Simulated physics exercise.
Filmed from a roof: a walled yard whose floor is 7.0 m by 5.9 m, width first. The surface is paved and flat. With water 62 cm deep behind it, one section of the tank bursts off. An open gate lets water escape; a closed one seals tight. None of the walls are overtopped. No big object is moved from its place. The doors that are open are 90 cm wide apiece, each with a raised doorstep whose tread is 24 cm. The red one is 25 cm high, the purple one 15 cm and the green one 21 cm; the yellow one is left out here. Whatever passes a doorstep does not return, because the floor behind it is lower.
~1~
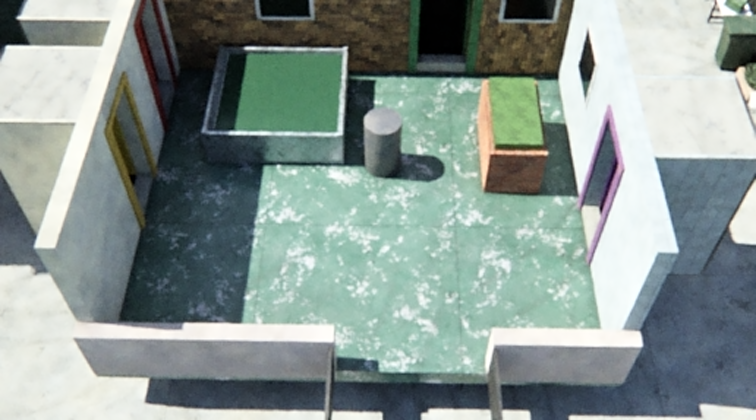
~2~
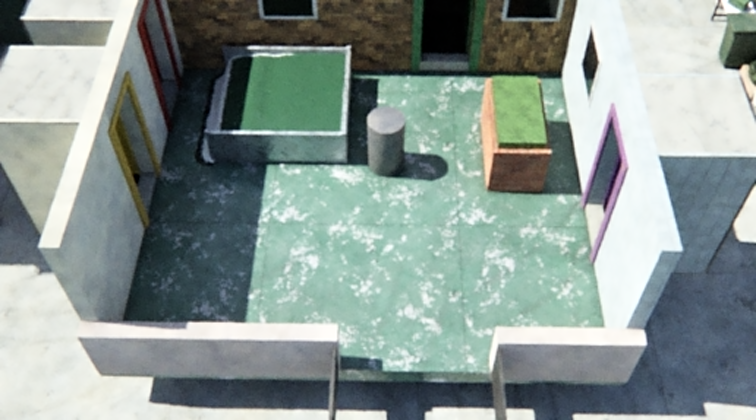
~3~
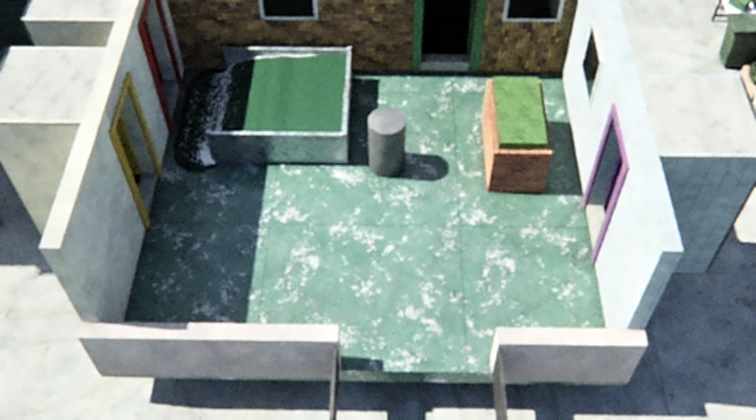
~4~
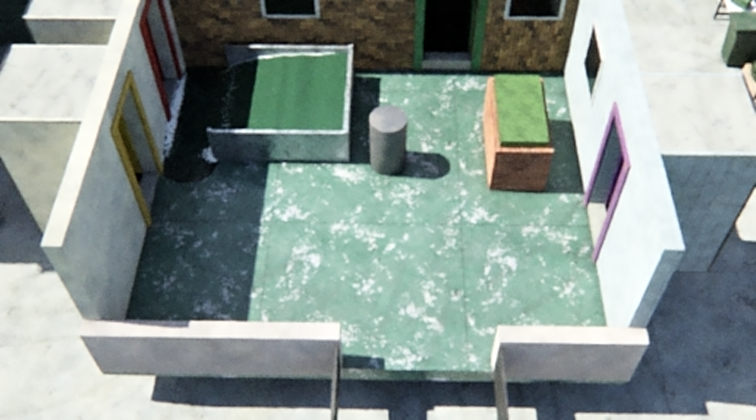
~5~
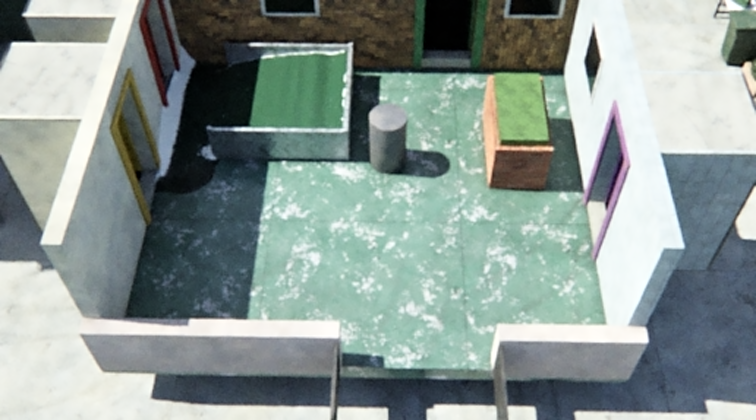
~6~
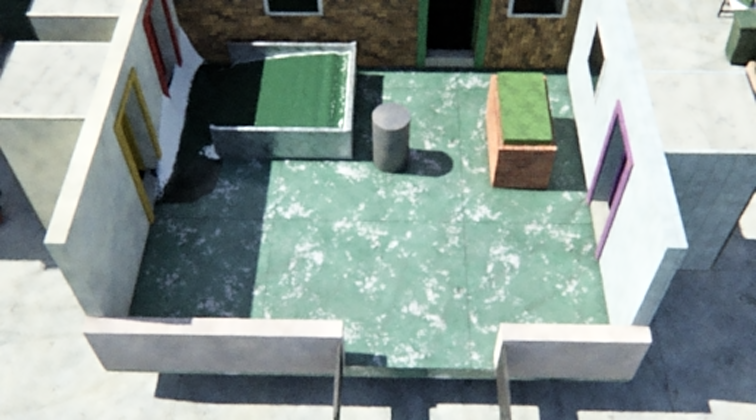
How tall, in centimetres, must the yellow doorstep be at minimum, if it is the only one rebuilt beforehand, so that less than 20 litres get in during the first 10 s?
It needs to be at least 12.5 cm tall.
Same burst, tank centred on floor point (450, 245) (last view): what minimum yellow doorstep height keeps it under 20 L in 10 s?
I'd put it at close to 23 cm.
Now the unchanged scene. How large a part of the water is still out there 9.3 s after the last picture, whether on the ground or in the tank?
Something near 86 out of a hundred parts.
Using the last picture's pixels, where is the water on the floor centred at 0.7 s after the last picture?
The water is centred around (248, 116) in the last picture's pixels.
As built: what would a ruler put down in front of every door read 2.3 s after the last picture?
Centimetres: Red = 27, yellow = 15, purple = 0, green = 4.
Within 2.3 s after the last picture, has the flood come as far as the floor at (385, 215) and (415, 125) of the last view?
Note: Point one not yet reached; point two not yet reached.
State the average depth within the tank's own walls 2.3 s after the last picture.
Average depth: Approx. 23 cm.
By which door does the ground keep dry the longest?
Purple.
Then, 0.7 s after the last picture water covers 15 % of the floor, deepest (55 cm) near (189, 69); 17 cm at the yellow door, 1 litre in over its 14 cm doorstep.
Then, 2.3 s after the last picture water covers 40 % of the floor, deepest (28 cm) near (177, 118); 15 cm at the yellow door, 11 litres in over its 14 cm doorstep.
Then, 9.3 s after the last picture water covers 90 % of the floor, deepest (10 cm) near (177, 118); 6 cm at the yellow door, 13 litres in over its 14 cm doorstep.
At the yellow door as built, the water peaked near 18 cm, 1.3 s after the last picture.
With a doorstep of 11 cm, 28 litres would have come in within the 10 s; with 14.5 cm, 11 litres. So under 20 litres takes about 12.5 cm.
